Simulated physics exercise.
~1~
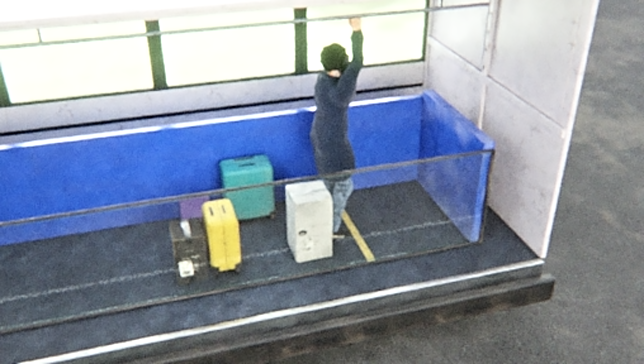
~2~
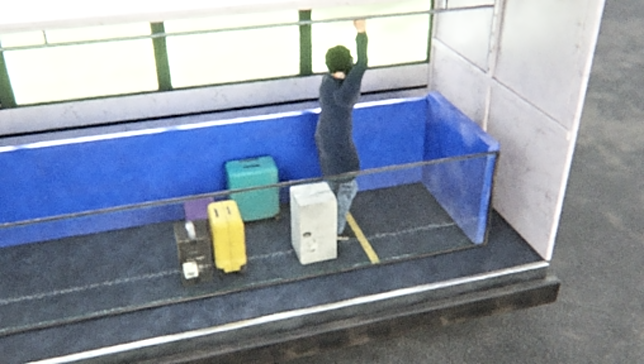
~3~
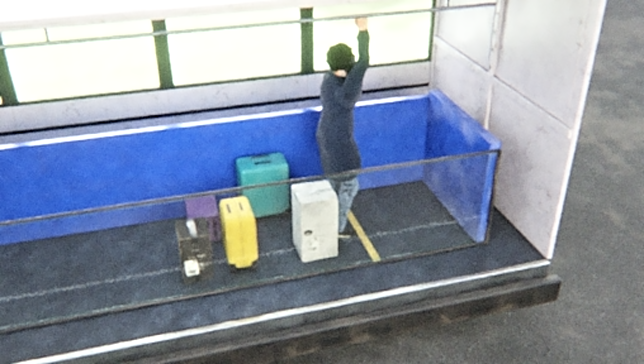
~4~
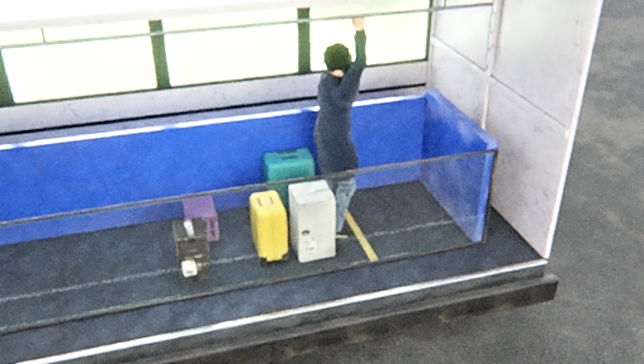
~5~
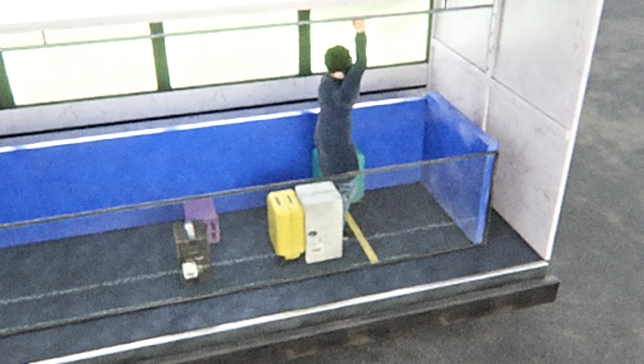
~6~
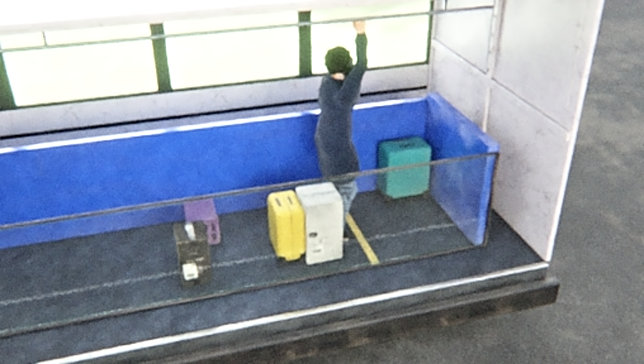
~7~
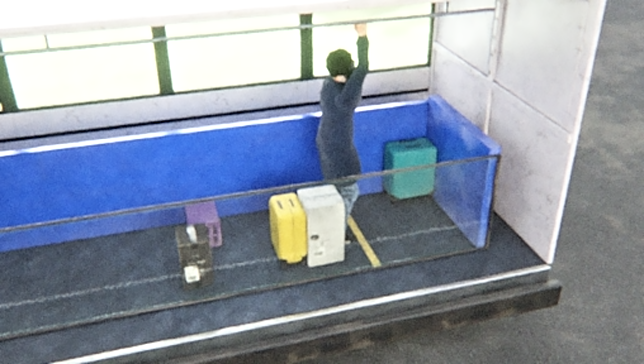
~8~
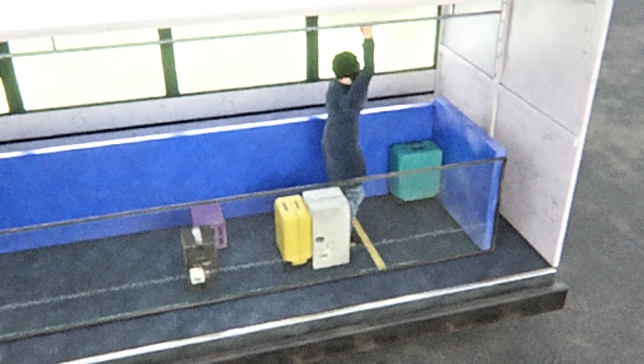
Standing figure holding an overhead rail as teal and yellow suitcases slide right, the teal crossing the yellow line, the yellow stopping short.
